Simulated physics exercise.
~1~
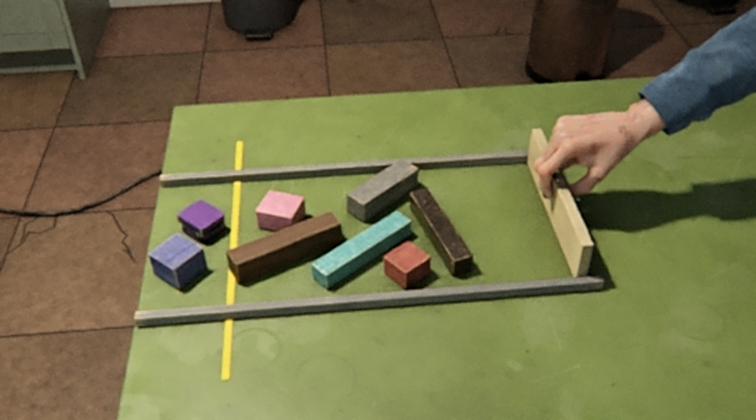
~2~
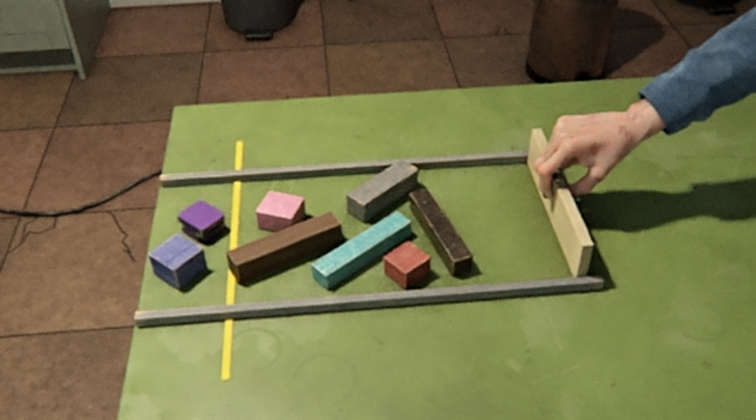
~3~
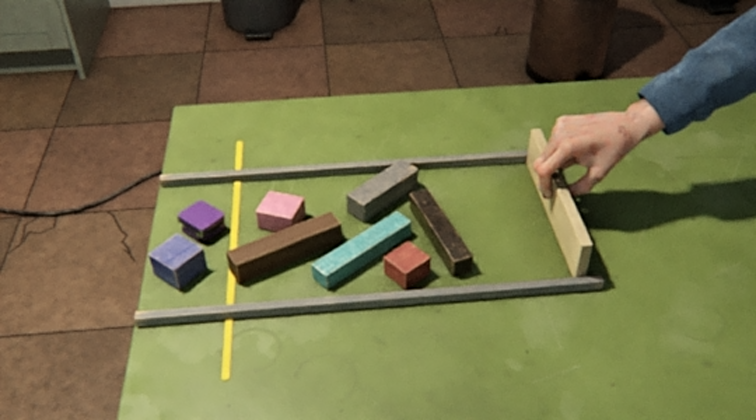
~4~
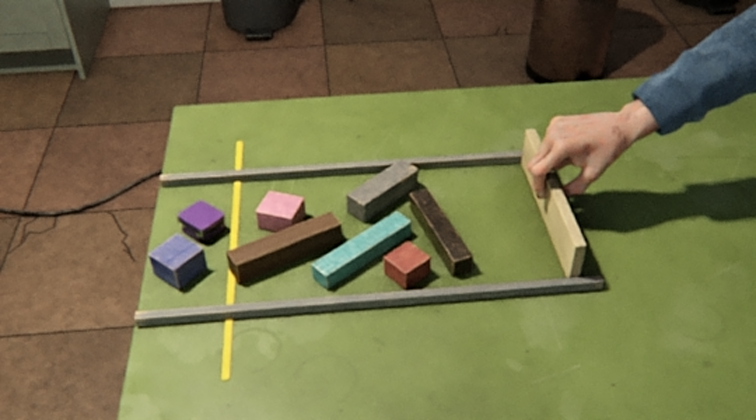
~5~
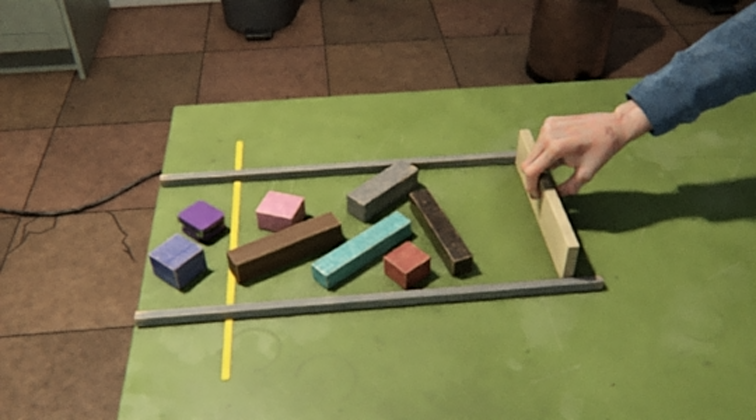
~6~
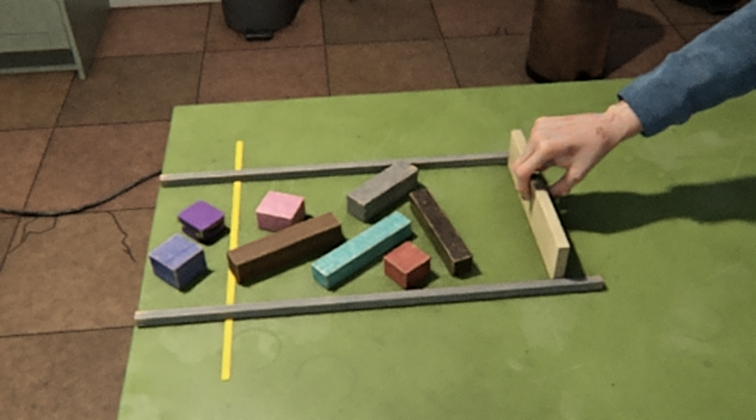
On a green tabletop above a brown tiled floor, seen from a raised, steady viewpoint, two grey rails form a channel crossed by yellow tape. Purple and blue blocks sit left of the tape, with pink and red blocks and brown, turquoise, grey and dark bars to its right. A blue-sleeved hand slides a pale board slightly left along the channel, while the pieces stay still.
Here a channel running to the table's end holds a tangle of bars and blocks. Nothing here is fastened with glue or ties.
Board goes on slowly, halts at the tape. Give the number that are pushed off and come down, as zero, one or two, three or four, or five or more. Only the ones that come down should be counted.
One or two come down.
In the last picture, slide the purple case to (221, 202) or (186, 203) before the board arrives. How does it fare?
First place: It comes off; second place: It comes off.
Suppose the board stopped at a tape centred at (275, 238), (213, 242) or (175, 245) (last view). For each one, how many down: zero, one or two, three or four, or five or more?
In turn: No fall at all; three or four; more than four.
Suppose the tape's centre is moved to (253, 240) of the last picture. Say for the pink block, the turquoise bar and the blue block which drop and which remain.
Lab note - pink block not toppled, turquoise bar not toppled, blue block toppled.
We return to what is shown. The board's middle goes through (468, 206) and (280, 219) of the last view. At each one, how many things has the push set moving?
Up to then 0, and up to the other point 8.
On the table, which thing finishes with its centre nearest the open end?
That's the brown stick.
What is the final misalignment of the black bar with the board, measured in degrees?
Roughly 0° out of line.
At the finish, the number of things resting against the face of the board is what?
At rest, 2 are in contact.
A little later, none off yet; blue block at rest near (178, 261); purple case at rest near (203, 223); pink block at rest near (281, 213).
When it is over, the number that fall off is one or two; down, purple case and blue block.
